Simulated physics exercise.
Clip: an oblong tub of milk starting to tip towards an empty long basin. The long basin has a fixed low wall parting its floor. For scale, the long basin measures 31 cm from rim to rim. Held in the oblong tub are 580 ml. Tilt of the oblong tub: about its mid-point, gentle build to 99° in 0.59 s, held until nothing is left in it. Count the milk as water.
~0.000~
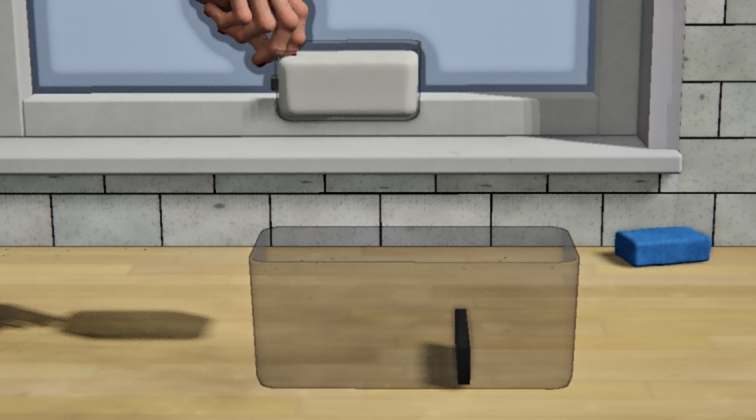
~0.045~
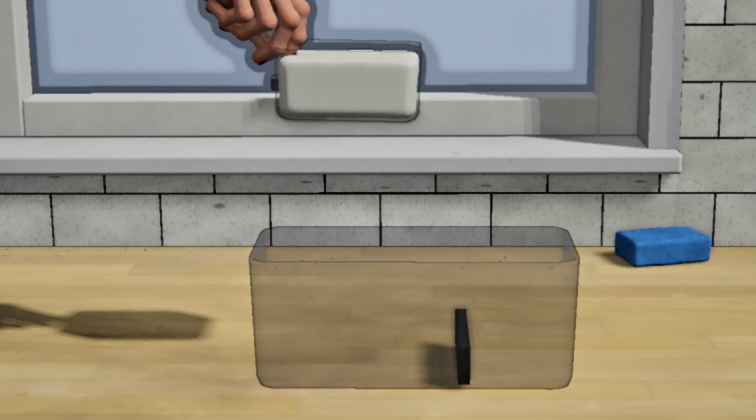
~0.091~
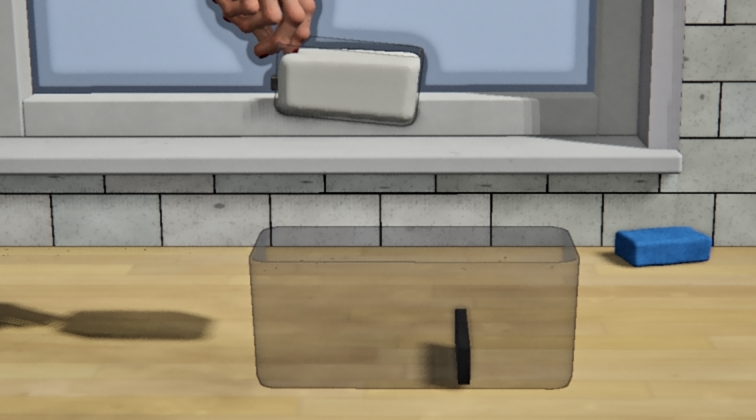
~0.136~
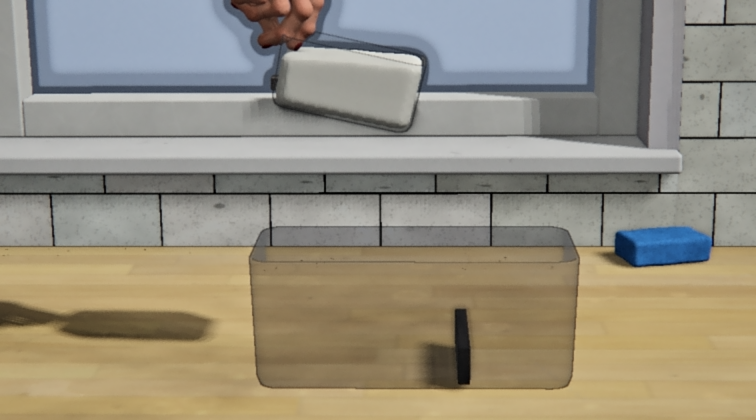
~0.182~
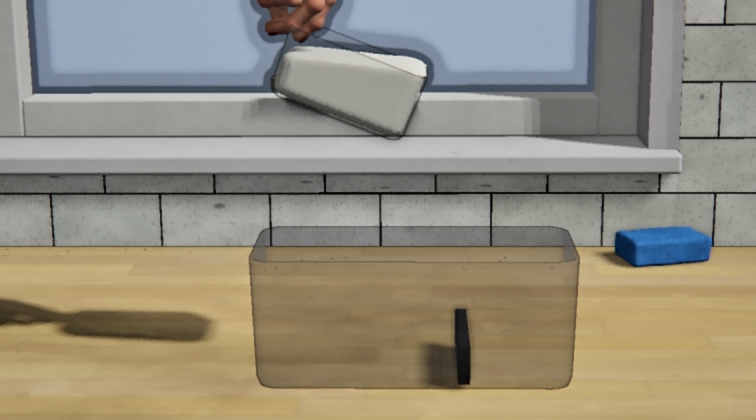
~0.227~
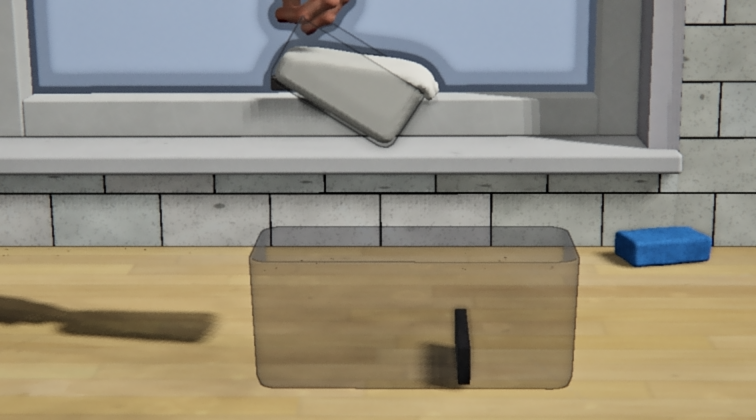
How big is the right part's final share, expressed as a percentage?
Some 58 per cent.
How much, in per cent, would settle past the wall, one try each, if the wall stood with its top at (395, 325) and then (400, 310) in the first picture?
I'd say 80 percent on the first go, 85 percent on the next.
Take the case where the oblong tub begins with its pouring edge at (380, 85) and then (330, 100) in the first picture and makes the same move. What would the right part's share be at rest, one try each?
Try 1: Approx. 30 %; try 2: Approx. 10 %.
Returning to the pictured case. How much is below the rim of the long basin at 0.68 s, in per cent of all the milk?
Near 82 in a hundred.
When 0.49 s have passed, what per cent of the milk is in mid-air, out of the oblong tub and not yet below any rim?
At that moment, about 54 percent.
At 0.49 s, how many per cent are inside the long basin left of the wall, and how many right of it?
1 per cent left and 26 right, roughly.
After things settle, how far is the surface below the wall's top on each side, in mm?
About 30 mm on the left, about 10 mm on the right.
After 0.49 s the tilt is 92° and 20 per cent is still to pour, 1 is left of the wall and 25 right of it.
After 0.68 s the tilt is 99° and 5 per cent is still to pour, 14 is left of the wall and 68 right of it.
After 0.87 s the tilt is 99° and 1 per cent is still to pour, 31 is left of the wall and 61 right of it.
After 1.09 s the tilt is 99° and 0 per cent is still to pour, 37 is left of the wall and 58 right of it.
In the end 37 per cent lies left of the wall, 58 right of it and 5 outside.
